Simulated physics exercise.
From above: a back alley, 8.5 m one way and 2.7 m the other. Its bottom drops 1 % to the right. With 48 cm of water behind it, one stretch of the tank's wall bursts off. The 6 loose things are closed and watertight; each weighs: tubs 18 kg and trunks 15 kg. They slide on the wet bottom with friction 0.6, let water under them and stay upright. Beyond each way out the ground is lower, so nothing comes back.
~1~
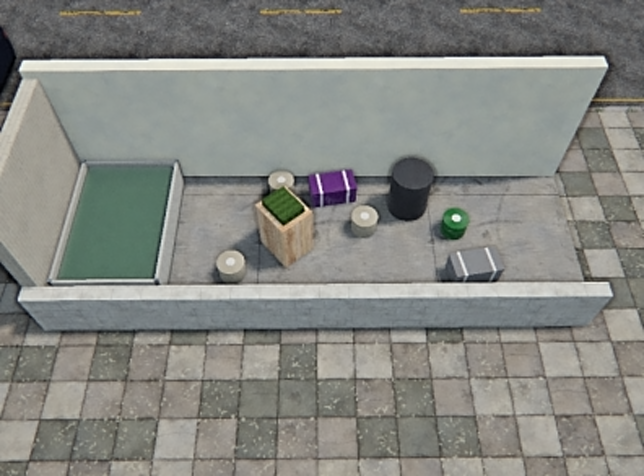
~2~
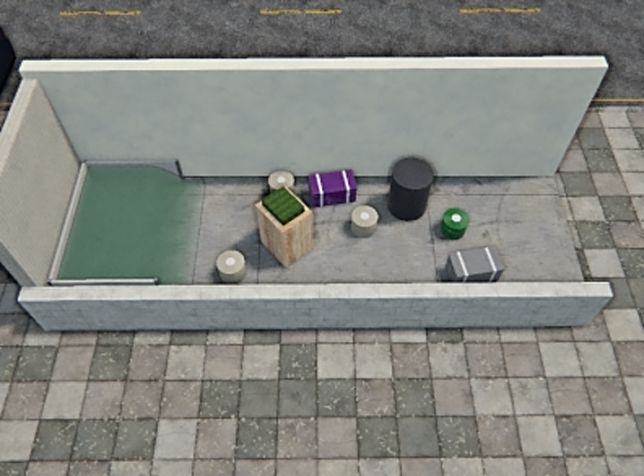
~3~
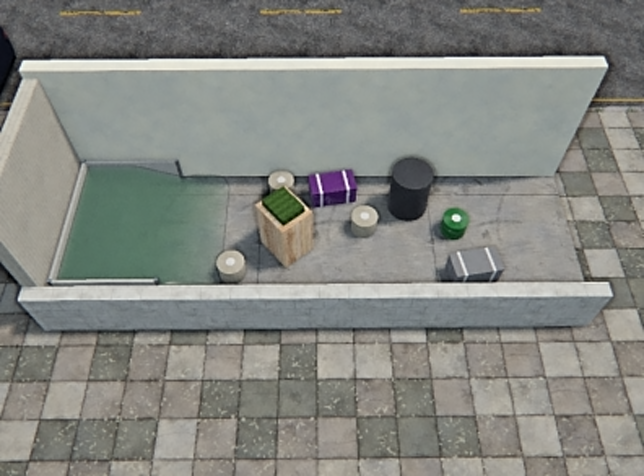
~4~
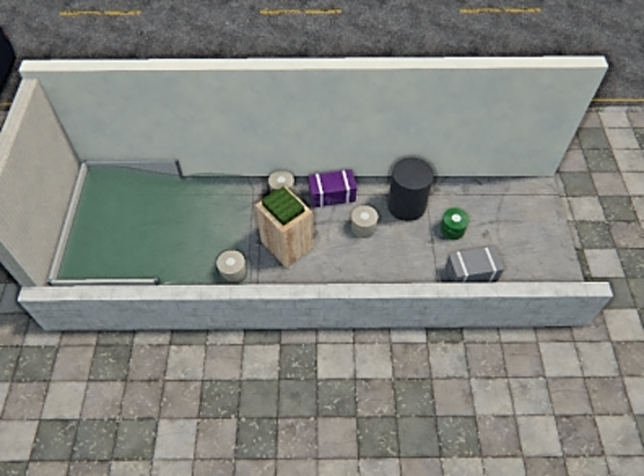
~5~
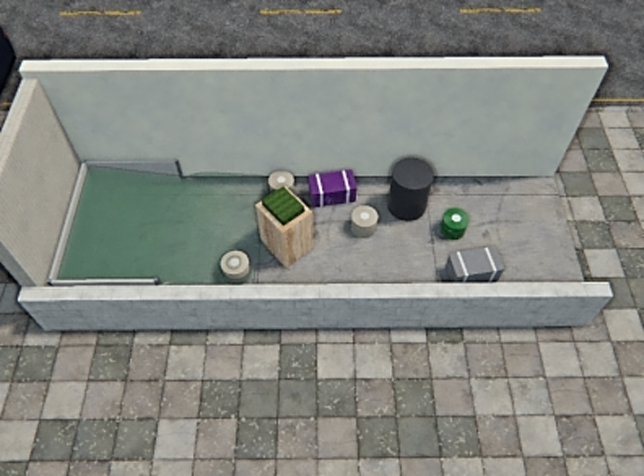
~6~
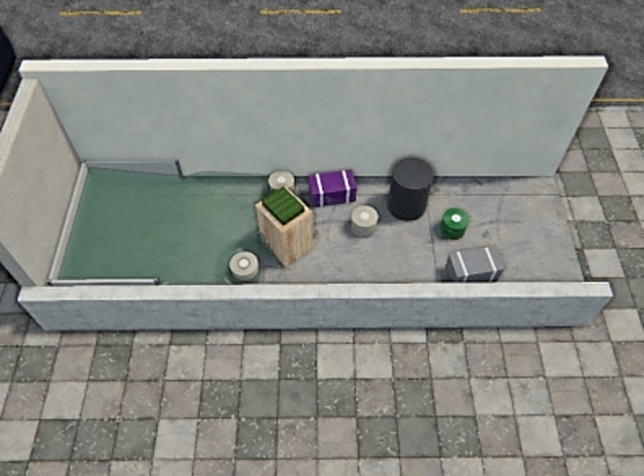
Green water bursts from an opened tank at the left end of a walled back alley, seen from above by a still camera. Across the grey floor are three pale tubs, a wooden crate with a green top, a purple trunk, a dark barrel, a green tub and a grey trunk. The water spreads rightward, reaching the crate, and the nearest pale tub slides slightly right.
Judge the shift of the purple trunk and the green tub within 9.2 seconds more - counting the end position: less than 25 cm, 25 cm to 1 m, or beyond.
The purple trunk moves a short way, the green tub barely shifts.
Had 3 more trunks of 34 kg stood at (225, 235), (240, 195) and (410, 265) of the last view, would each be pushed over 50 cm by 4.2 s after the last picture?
In turn: Past it, more, past it.
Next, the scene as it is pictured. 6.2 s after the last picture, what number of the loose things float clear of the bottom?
At that moment 1.
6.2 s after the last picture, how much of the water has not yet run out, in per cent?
About 68 per cent.
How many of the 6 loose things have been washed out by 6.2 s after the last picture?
By then 2.
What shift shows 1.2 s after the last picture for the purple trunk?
Roughly 60 cm by then.
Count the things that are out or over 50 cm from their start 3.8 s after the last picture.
I count 5.
Then, 1.2 s after the last picture the purple trunk is near (370, 172), 0.7 m from its start, afloat; the green tub is near (456, 218), 0.0 m from its start, aground; 0 of 6 are out; 2 afloat.
Then, 3.8 s after the last picture the purple trunk is near (372, 169), 0.8 m from its start, afloat; the green tub is near (458, 218), 0.0 m from its start, aground; 2 of 6 are out; 2 afloat.
Then, 6.2 s after the last picture the purple trunk is near (372, 170), 0.8 m from its start, afloat; the green tub is near (458, 218), 0.0 m from its start, aground; 2 of 6 are out; 1 afloat.
Then, 9.2 s after the last picture the purple trunk is near (372, 171), 0.8 m from its start, aground; the green tub is near (458, 218), 0.0 m from its start, aground; 2 of 6 are out; 0 afloat.
